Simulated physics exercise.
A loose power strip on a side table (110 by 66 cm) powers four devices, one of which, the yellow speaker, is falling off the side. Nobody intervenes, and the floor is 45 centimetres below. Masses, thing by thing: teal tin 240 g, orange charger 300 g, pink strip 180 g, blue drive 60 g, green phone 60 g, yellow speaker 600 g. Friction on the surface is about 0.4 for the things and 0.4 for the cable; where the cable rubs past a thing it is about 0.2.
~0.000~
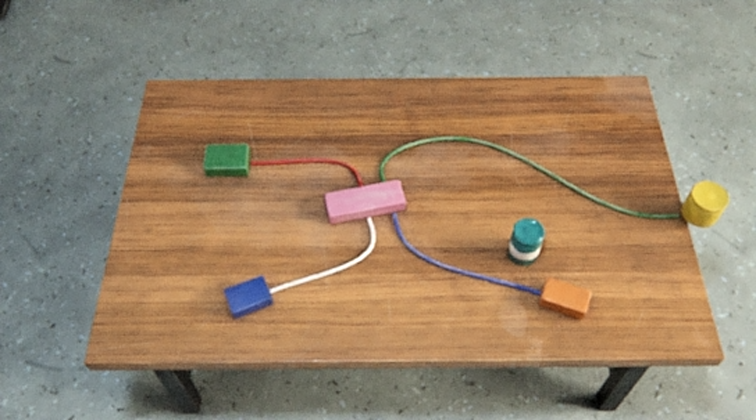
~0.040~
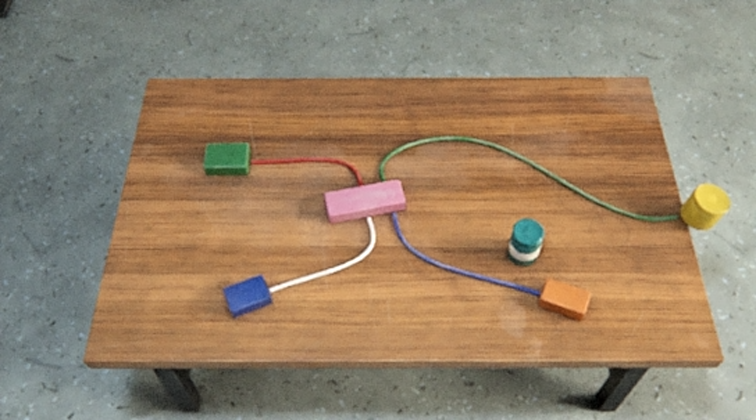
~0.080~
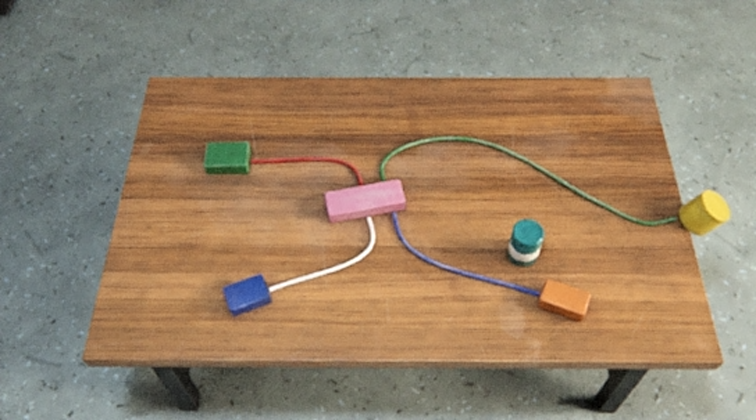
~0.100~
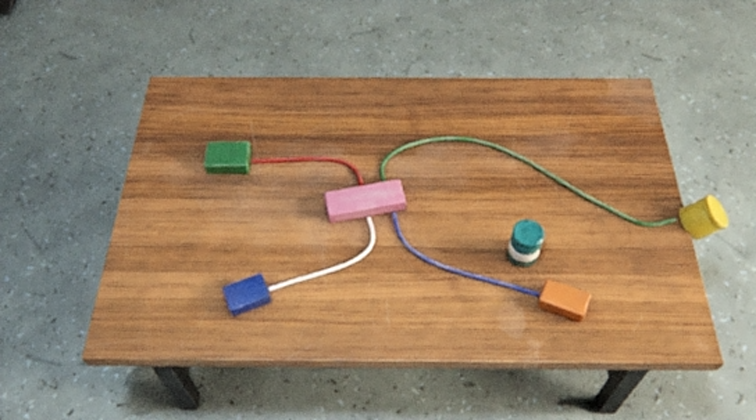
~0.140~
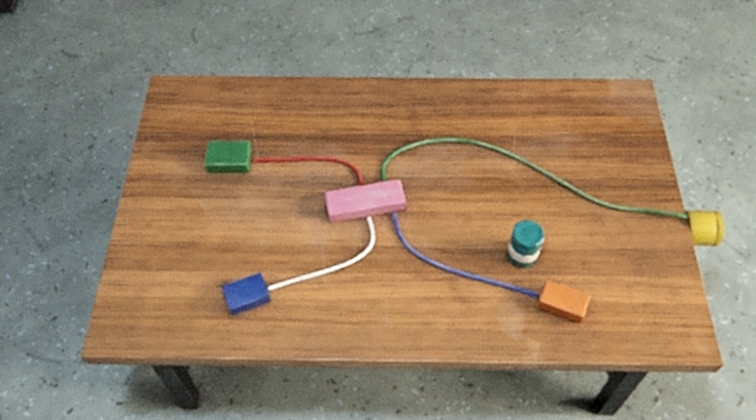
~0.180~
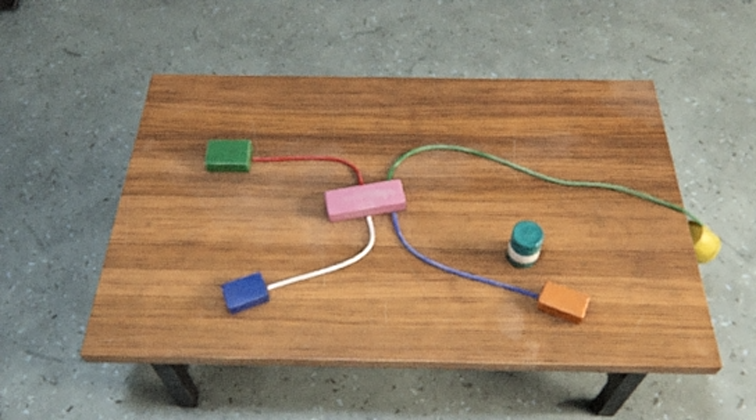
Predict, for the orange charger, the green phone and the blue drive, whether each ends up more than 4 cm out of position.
Prediction: The orange charger stays in position; the green phone ends up out of position; the blue drive ends up out of position.
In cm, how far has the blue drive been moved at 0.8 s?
Pretty much 40 cm, give or take.
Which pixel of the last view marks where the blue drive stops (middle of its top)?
It comes to rest at roughly (431, 189).
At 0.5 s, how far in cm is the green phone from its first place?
It has shifted some 34 centimetres from where it began.
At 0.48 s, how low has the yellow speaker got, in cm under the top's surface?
I'd say close to 35 centimetres below.
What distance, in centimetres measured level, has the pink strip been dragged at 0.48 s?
About 24 cm, measured level.
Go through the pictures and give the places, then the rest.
In the first picture, orange charger (567, 294); green phone (226, 156); blue drive (248, 294); green cable runs through (384, 162) (444, 139) (512, 153) (567, 184) (637, 214).
In the second picture, yellow speaker (711, 198); green cable runs through (384, 162) (512, 153) (636, 217).
In the third picture, yellow speaker (704, 213); green cable runs through (384, 162) (513, 154) (635, 221).
In the fourth picture, yellow speaker (703, 218); green cable runs through (384, 162) (513, 154) (635, 221).
In the fifth picture, yellow speaker (702, 228); green cable runs through (386, 162) (515, 157) (644, 210).
In the sixth picture, orange charger (565, 299); green phone (228, 151); blue drive (244, 290); green cable runs through (462, 149) (530, 172) (594, 184) (668, 205).
At 0.5 s, the strip's end of the green cable at (521, 229); green phone 34 cm off its start, blue drive 22 cm off its start, pink strip 24 cm off its start.
At 0.8 s, the strip's end of the green cable at (543, 233); green phone 49 cm off its start, blue drive 40 cm off its start, pink strip 29 cm off its start.
At 1.1 s, the strip's end of the green cable at (543, 233); green phone 49 cm off its start at (473, 191), blue drive 40 cm off its start at (431, 189), pink strip 29 cm off its start at (519, 208).
At 1.4 s, the strip's end of the green cable at (543, 233); green phone 49 cm off its start, blue drive 40 cm off its start, pink strip 29 cm off its start.
At 2.6 s, the strip's end of the green cable at (543, 233); green phone 49 cm off its start at (473, 191), blue drive 40 cm off its start at (431, 189), orange charger 0 cm off its start at (565, 299), pink strip 29 cm off its start at (519, 208).
